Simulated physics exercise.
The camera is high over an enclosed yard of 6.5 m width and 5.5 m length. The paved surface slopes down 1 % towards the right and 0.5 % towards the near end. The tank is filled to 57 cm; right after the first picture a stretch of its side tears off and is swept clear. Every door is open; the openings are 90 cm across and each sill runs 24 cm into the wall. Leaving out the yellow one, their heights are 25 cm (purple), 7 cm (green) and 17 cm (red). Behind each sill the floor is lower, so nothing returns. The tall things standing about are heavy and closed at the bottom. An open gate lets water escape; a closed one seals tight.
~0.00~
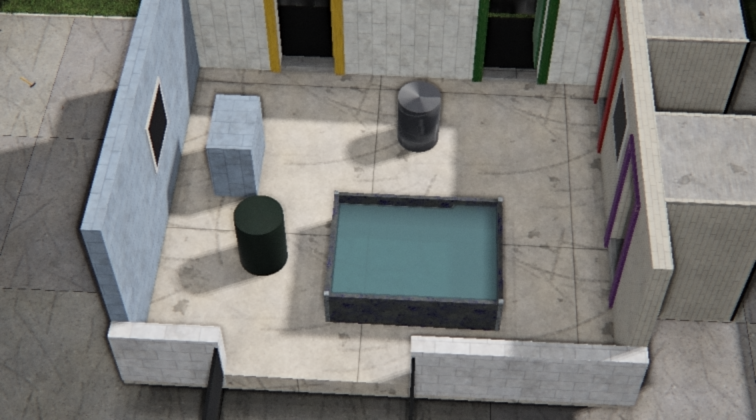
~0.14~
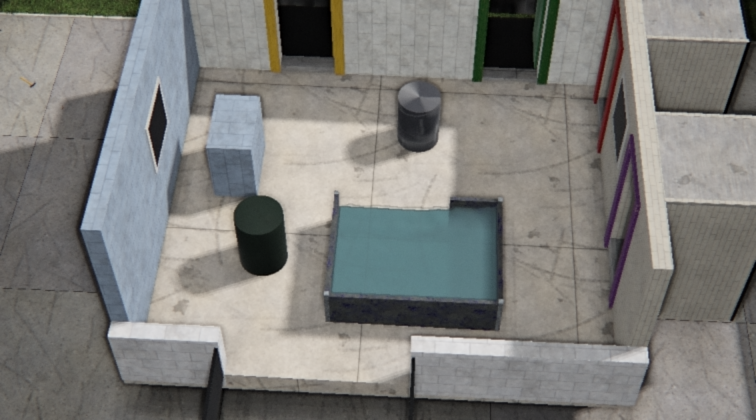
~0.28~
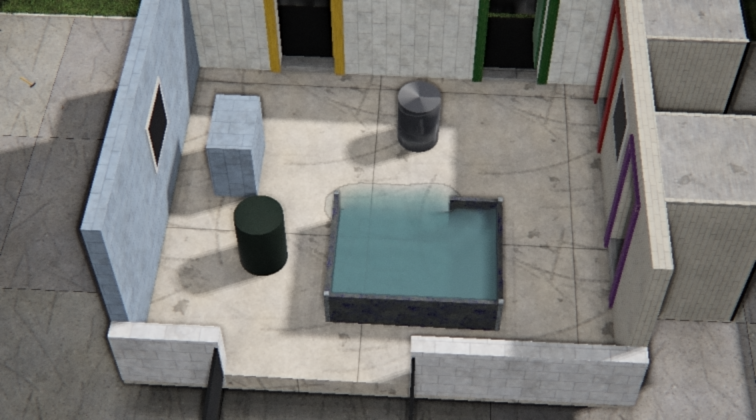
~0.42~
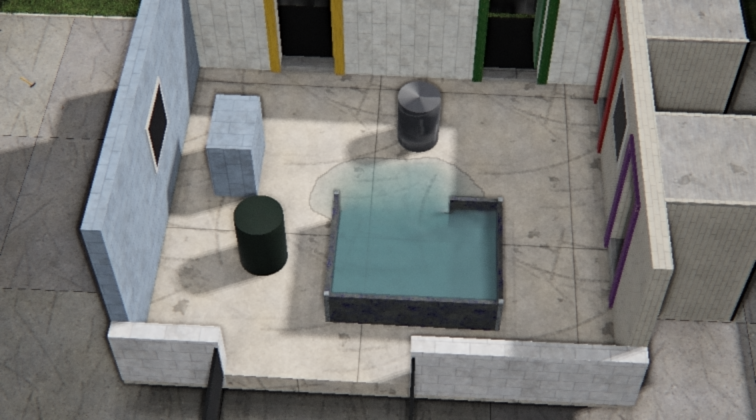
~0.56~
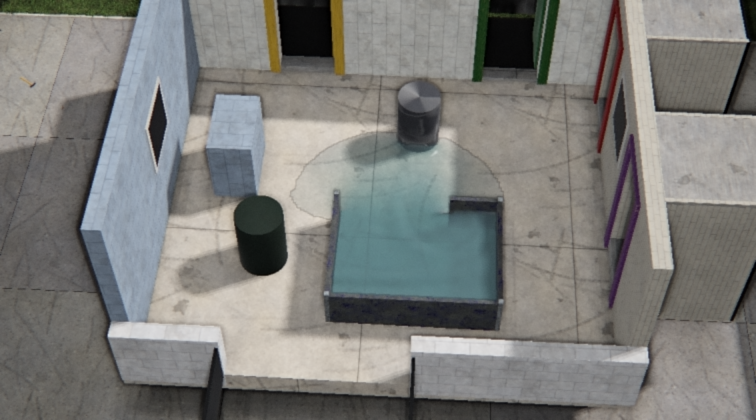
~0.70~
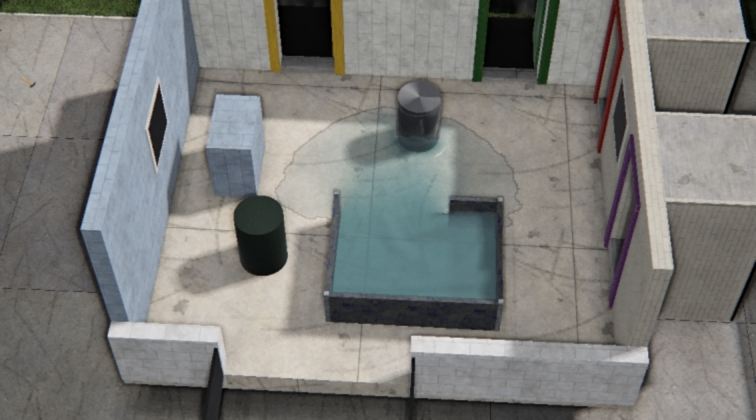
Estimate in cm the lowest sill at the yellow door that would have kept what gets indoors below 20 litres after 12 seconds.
It would have to be roughly 19 cm high.
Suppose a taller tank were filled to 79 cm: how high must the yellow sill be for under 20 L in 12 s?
About 28 cm.
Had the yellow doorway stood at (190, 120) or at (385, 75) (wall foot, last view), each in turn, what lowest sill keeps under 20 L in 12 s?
Roughly 12.5 and 18 cm.
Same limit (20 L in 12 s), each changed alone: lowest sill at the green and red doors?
Roughly 10.0 cm at green and 13.0 cm at red.
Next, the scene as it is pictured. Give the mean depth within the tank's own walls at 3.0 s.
Some 19 cm.
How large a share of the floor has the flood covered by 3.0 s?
About 50 per cent.
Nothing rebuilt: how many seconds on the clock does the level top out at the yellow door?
Near 2.0 s.
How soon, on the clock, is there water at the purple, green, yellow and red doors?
Purple 3.8 s, green 1.3 s, yellow 1.3 s, red 2.0 s.
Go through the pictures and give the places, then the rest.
Still water, 57 cm deep, in the tank at (416, 249); the yellow door at (305, 27) is dry, in the first frame.
Water pours out on the far side and has run 0.3 m, to a hidden place; about 11 cm deep outside, 57 cm at the back, in the second frame.
The gap is on the far side, the front 0.7 m out at (433, 187); the back of the tank holds 57 cm, in the third frame.
The gap is on the far side, the front 1.2 m out at (415, 162); the back of the tank holds 57 cm, in the fourth frame.
Water pours out on the far side and has run 1.7 m, to (374, 137); about 7 cm deep outside, 50 cm at the back, in the fifth frame.
Water pours out on the far side and has run 2.2 m, to (380, 112); about 6 cm deep outside, 48 cm at the back; the yellow door at (305, 27), 3.4 m from the gap, is still 1.3 m from the nearest water, in the sixth frame.
After 1.4 s water covers 30 % of the floor, deepest (36 cm) near (415, 156); 10 cm at the yellow door, 0 litres in over its 12 cm sill.
After 3.0 s water covers 50 % of the floor, deepest (33 cm) near (211, 71); 19 cm at the yellow door, 60 litres in over its 12 cm sill.
After 12.0 s water covers 95 % of the floor, deepest (14 cm) near (617, 380); 3 cm at the yellow door, 79 litres in over its 12 cm sill.
At the yellow door as built, the water arrived by 1.4 s and peaked near 25 cm at 2.0 s.
With a sill of 16.5 cm, 35 litres would have come in within the 12 s; with 22 cm, 7 litres. So under 20 litres takes about 19 cm.
